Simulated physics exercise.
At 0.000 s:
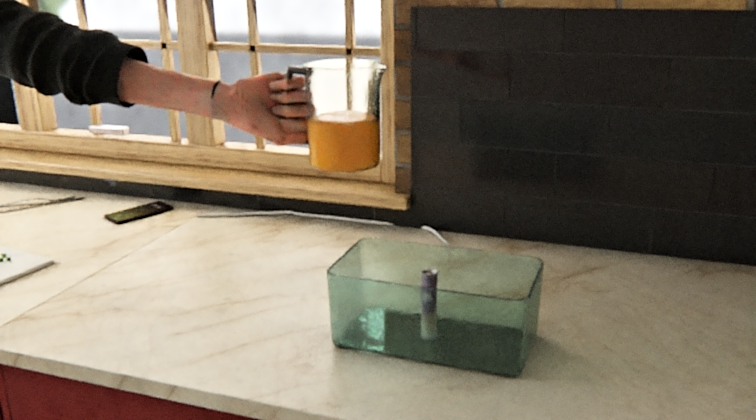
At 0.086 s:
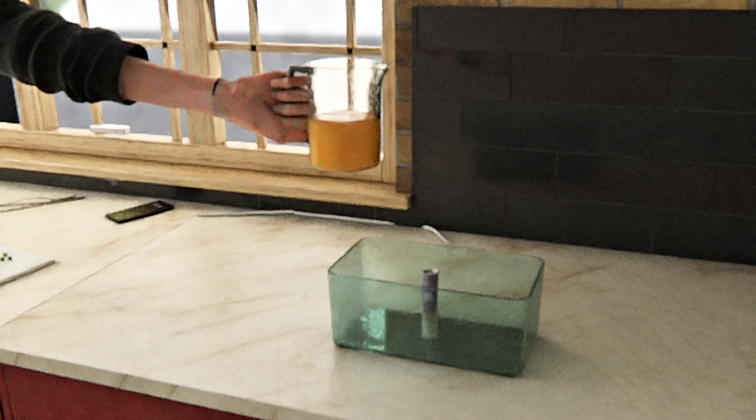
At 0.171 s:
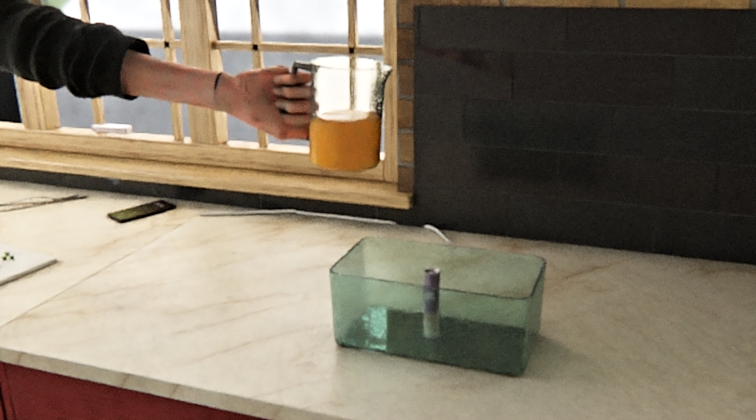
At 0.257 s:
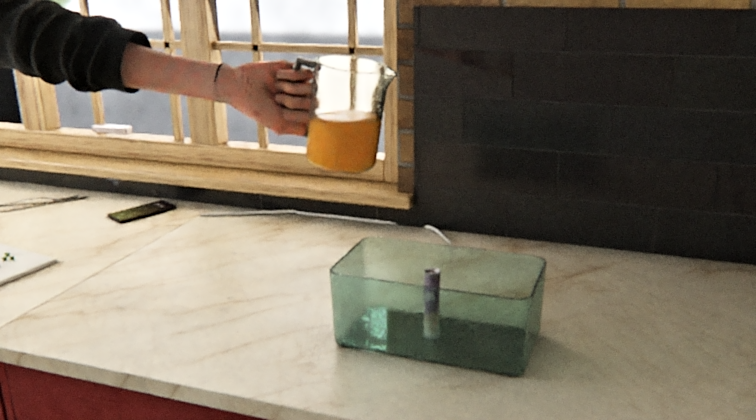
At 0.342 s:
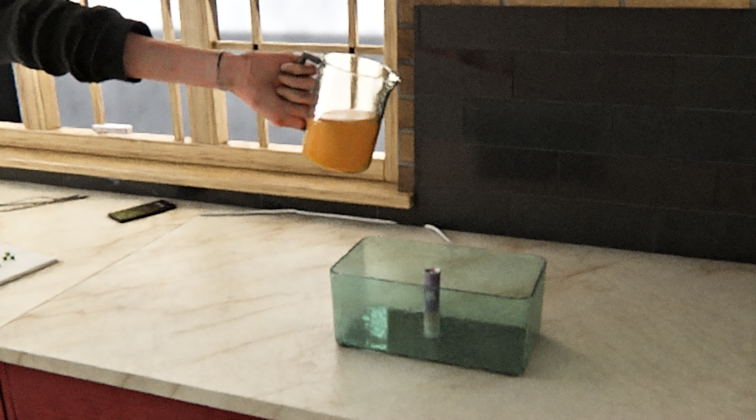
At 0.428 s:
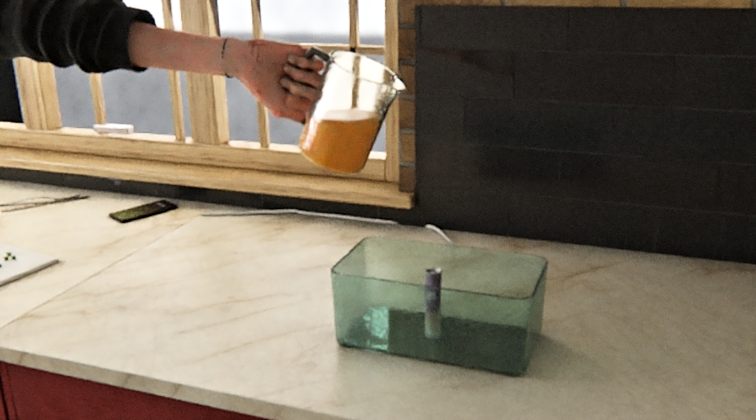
A hand holds a jug of juice above a basin and tilts it rightwards.
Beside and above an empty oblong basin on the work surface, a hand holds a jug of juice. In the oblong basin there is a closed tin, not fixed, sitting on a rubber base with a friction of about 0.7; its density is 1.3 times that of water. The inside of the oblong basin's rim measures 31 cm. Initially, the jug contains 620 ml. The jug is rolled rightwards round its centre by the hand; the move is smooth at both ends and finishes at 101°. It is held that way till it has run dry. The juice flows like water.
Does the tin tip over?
No, it stays on its base.
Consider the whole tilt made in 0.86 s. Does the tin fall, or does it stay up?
Outcome - the tin stays erect.
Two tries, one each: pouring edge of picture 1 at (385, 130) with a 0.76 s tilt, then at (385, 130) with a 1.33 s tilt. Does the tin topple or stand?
The tin overturns the first time and overturns the second time.
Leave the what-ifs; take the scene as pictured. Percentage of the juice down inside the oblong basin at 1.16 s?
Around 20 in a hundred.
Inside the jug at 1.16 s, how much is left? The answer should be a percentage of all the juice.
I'd say some 50 per cent remains.
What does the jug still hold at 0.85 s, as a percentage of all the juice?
At that time about 98 in a hundred parts are still held.
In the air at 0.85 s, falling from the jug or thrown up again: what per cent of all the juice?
2 %.
By 0.85 s the tilt is 72° and 98 per cent is still to pour; the tin stands where it began.
By 1.16 s the tilt is 97° and 51 per cent is still to pour; the tin stands where it began.
By 1.48 s the tilt is 101° and 11 per cent is still to pour; the tin stands where it began.
By 1.83 s the tilt is 101° and 1 per cent is still to pour; the tin stands where it began.
At rest the tin stands where it began.
